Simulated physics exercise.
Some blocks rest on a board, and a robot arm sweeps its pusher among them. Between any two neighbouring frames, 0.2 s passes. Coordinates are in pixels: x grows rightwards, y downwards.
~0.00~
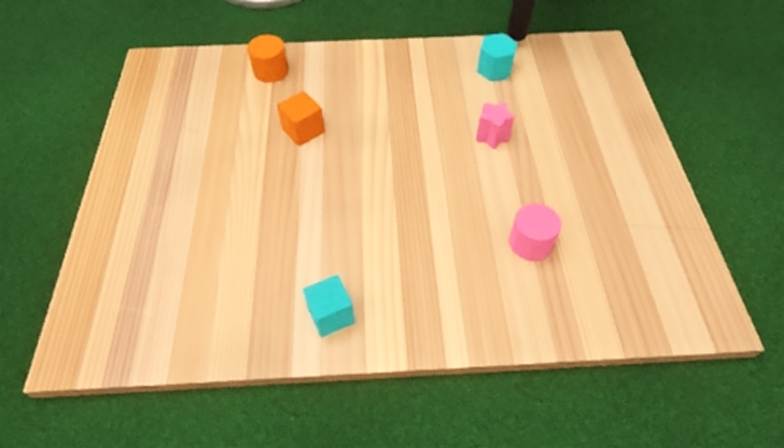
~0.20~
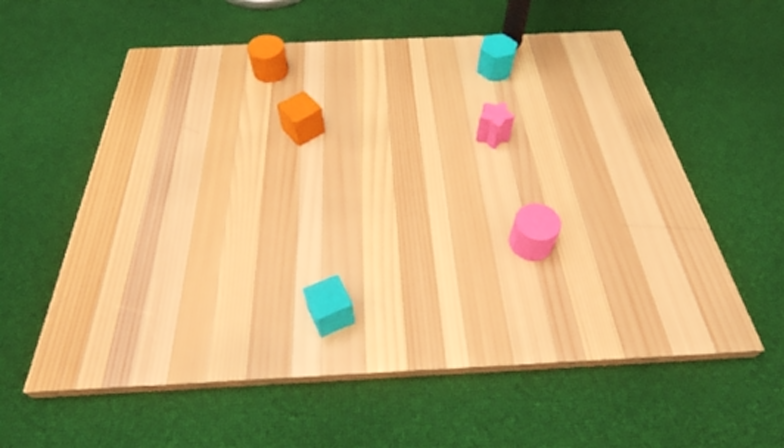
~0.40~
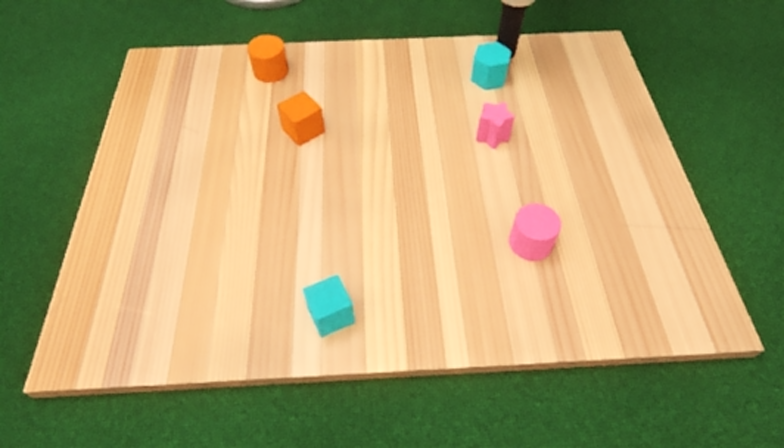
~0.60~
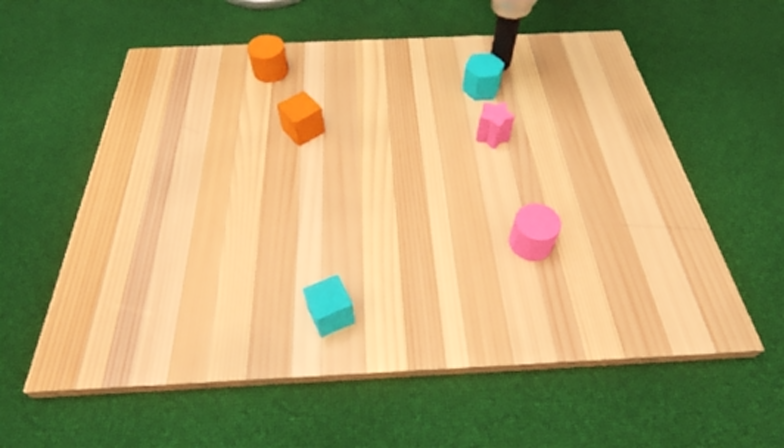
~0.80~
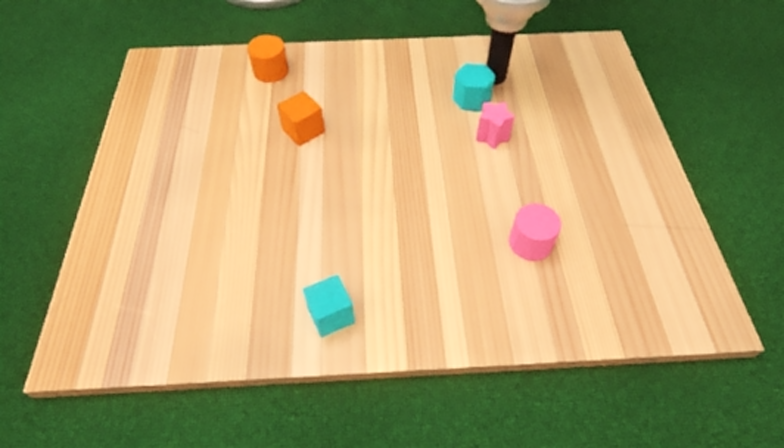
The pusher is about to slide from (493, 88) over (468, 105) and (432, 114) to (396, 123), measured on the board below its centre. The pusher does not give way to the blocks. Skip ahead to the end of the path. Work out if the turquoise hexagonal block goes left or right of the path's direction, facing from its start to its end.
The shift is leftward.
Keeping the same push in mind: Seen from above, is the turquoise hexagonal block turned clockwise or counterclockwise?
Counterclockwise rotation.
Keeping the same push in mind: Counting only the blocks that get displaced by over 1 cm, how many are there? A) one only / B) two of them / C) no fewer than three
The correct letter is A.
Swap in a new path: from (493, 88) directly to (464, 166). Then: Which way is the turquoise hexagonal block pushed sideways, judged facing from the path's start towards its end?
It is pushed towards the right-hand side.
What follows on the original path. One third of the way, pusher (468, 96); turquoise hexagonal block (446, 92).
Two thirds of the way, pusher (433, 105); turquoise hexagonal block (416, 106), turned 30° anticlockwise.
At the end, pusher (396, 114); turquoise hexagonal block (396, 121), turned 70° anticlockwise; pink star-shaped block not moved.
